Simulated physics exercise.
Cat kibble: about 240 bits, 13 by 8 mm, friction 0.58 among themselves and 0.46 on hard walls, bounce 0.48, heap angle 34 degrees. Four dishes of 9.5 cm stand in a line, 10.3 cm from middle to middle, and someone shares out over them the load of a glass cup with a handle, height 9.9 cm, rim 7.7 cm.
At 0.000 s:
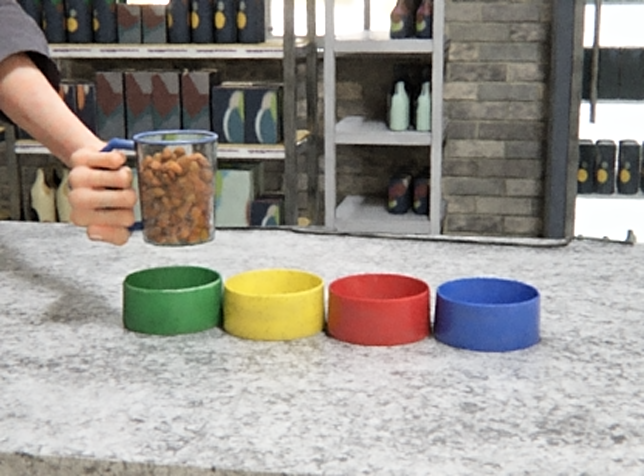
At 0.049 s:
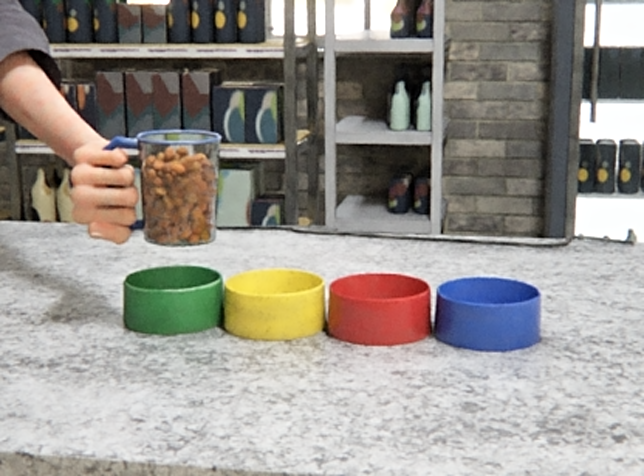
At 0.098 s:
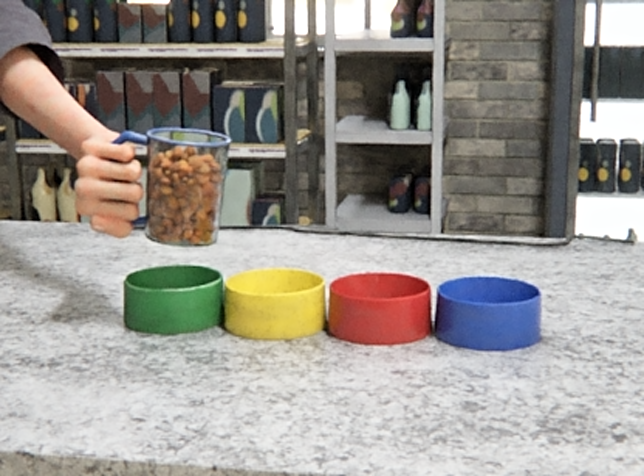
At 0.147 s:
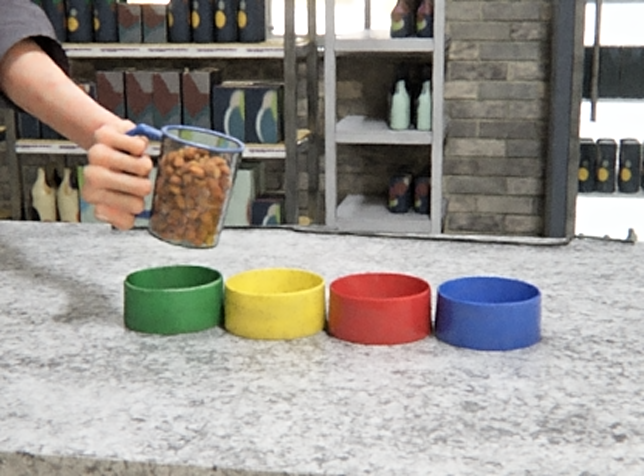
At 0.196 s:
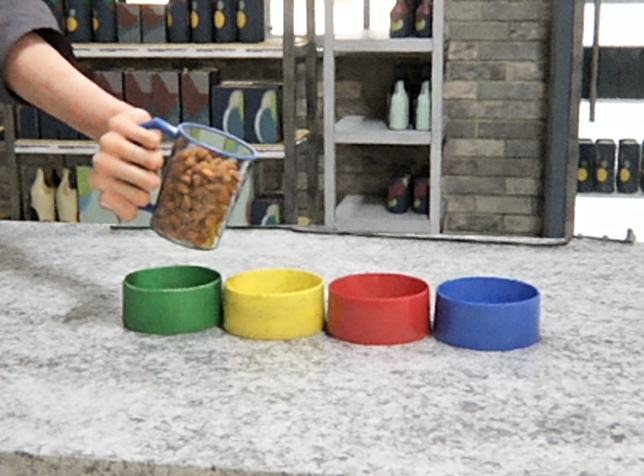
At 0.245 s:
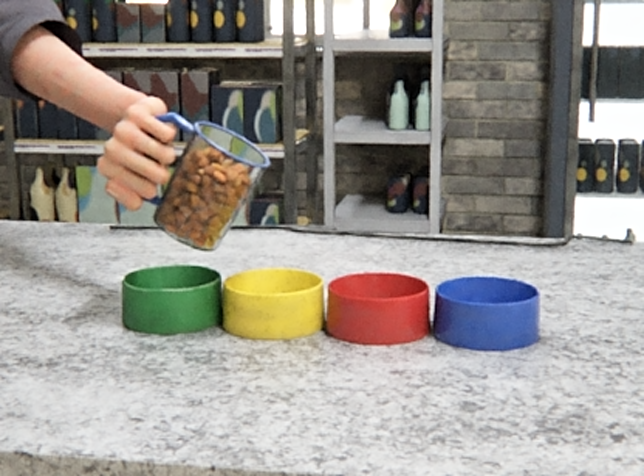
A hand reaching in from the left holds a clear cup with a blue rim and handle, full of small brown pieces, above a speckled grey counter seen from the front, with stocked shelves and a brick wall behind. Green, yellow, red and blue dishes stand in a row from left to right. The hand moves the cup slightly right while tilting it rightward, and the camera stays essentially still.
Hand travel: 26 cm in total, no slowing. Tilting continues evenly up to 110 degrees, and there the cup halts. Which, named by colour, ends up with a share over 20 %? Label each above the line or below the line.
Red dish: Above the line; blue dish: Above the line; green dish: Below the line; yellow dish: Below the line; counter: Below the line.
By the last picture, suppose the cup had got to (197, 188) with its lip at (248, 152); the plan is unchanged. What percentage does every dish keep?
Per cent kept: Red 40; blue 40; green 0; yellow 0.
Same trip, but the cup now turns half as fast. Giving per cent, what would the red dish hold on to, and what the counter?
Shares: Red 0, counter 10.
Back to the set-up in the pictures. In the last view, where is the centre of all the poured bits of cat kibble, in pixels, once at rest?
About (451, 315).
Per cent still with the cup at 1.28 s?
Near 25 per cent of the load.
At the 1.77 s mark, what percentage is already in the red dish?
About 40 percent.
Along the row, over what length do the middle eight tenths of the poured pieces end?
Length: Approx. 13 cm.
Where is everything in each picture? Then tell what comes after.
Cup at (177, 188), tilt 0 degrees, lip at (214, 138), moved 0.0 cm; middle of the pieces at (175, 202); green dish at (173, 278); yellow dish at (274, 283); red dish at (379, 287); blue dish at (488, 292), in the first frame.
Cup at (180, 188), tilt 2 degrees, lip at (218, 139), moved 0.2 cm; middle of the pieces at (177, 202), in the second frame.
Cup at (185, 188), tilt 6 degrees, lip at (228, 143), moved 0.7 cm; middle of the pieces at (182, 201), in the third frame.
Cup at (193, 188), tilt 14 degrees, lip at (242, 149), moved 1.5 cm; middle of the pieces at (188, 201), in the fourth frame.
Cup at (201, 188), tilt 22 degrees, lip at (255, 157), moved 2.4 cm; middle of the pieces at (194, 201), in the fifth frame.
Cup at (209, 188), tilt 30 degrees, lip at (267, 165), moved 3.2 cm; middle of the pieces at (200, 200); green dish at (172, 278); yellow dish at (273, 282); red dish at (379, 286); blue dish at (487, 291). The cup turns about 160 degrees a second and travels 17 cm a second, in the sixth frame.
After 0.86 s, tilt 110 degrees; cup holds 75 %, red 20 %.
Then, at 1.28 s, tilt 110 degrees; cup holds 25 %, red 40 %, blue 20 %.
After 1.77 s, tilt 110 degrees; cup holds 10 %, red 40 %, blue 40 %.
In the end, at 2.6 s, red 40 %, blue 45 %, green 0 %, yellow 0 %, counter 10 %, cup 5 %.
